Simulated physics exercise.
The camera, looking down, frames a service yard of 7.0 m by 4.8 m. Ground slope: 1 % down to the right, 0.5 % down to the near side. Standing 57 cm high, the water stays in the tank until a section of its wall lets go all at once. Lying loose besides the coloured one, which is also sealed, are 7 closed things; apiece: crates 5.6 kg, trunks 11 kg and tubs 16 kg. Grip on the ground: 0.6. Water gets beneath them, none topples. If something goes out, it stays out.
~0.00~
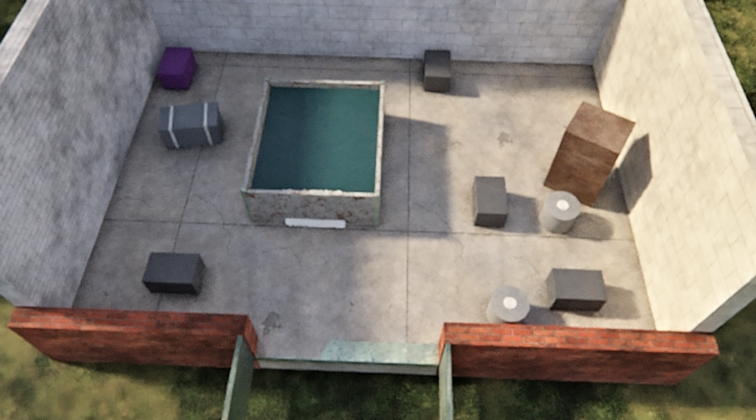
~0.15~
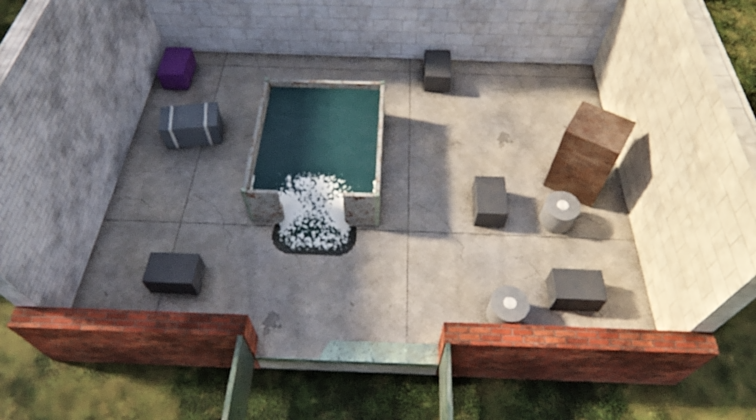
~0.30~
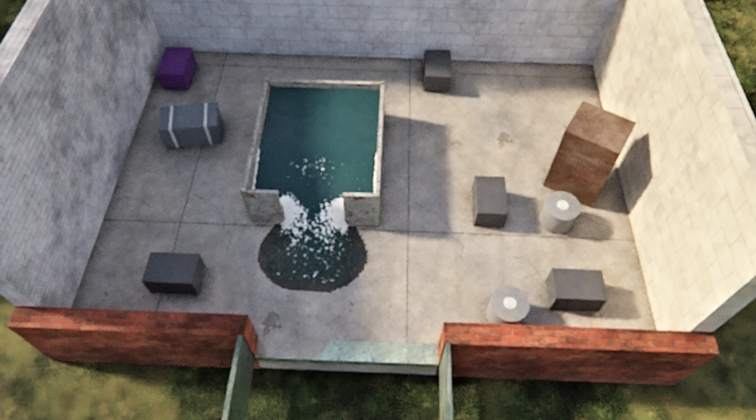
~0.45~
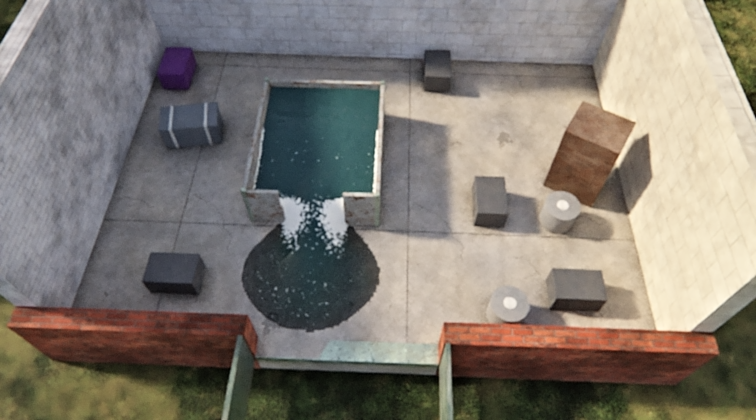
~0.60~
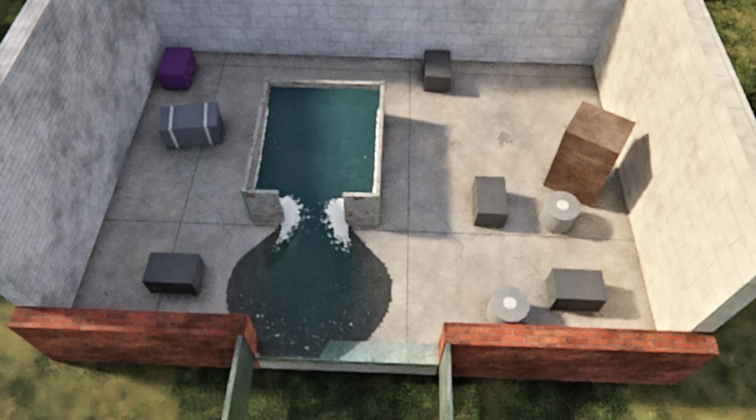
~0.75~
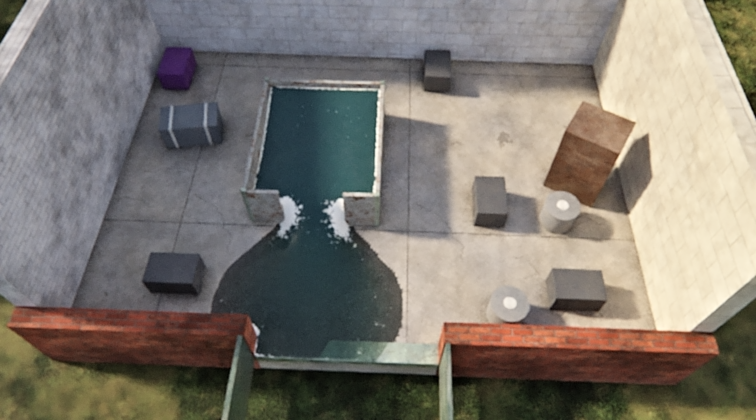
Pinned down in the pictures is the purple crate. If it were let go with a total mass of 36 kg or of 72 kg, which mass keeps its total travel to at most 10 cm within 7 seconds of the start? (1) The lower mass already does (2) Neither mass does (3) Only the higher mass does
Option 1: The lower mass already does.
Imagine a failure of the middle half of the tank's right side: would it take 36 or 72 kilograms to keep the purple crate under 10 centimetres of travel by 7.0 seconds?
Well, in that case the light one does it.
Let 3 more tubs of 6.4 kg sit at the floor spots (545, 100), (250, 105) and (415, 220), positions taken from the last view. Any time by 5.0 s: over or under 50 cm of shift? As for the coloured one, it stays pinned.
One after another they come out within the mark, within the mark, within the mark.
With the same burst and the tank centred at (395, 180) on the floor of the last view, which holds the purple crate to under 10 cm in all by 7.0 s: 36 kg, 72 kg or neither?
Well, in that case the lighter one is plenty.
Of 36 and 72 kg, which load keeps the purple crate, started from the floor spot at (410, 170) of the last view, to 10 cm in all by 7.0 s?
Short version: The lighter already works.
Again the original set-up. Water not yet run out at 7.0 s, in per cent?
48 % or so.
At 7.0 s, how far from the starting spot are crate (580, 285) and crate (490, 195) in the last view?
0 cm and 0 cm.
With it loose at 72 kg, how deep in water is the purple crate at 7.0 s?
Depth: Approx. 2 cm.
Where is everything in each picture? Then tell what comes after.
In the first frame, the purple crate at (175, 61) rests on the ground; water covers 2.9 m2; 0 of 8 have shifted.
In the second frame, the purple crate at (175, 61), on the bottom; water covers 3.4 m2; 0 of 8 have shifted.
In the third frame, the purple crate at (175, 61) rests on the ground; 4.0 m2 under water; 0 of 8 have shifted.
In the fourth frame, the purple crate at (175, 61), on the bottom; water covers 4.8 m2; 0 of 8 have shifted.
In the fifth frame, the purple crate at (175, 61), on the bottom; 5.7 m2 under water; 0 of 8 have shifted.
In the sixth frame, the purple crate at (175, 61) rests on the ground; 6.2 m2 under water; 0 of 8 have shifted.
After 1.4 s the purple crate would be 0 cm from its start with 36 kg and 0 cm from its start with 72 kg; 0 cm of water round it then.
After 3.1 s the purple crate would be 0 cm from its start with 36 kg and 0 cm from its start with 72 kg; 0 cm of water round it then.
After 4.9 s the purple crate would be 0 cm from its start with 36 kg and 0 cm from its start with 72 kg; 2 cm of water round it then.
After 7.0 s the purple crate would be 0 cm from its start with 36 kg and 0 cm from its start with 72 kg; 2 cm of water round it then.
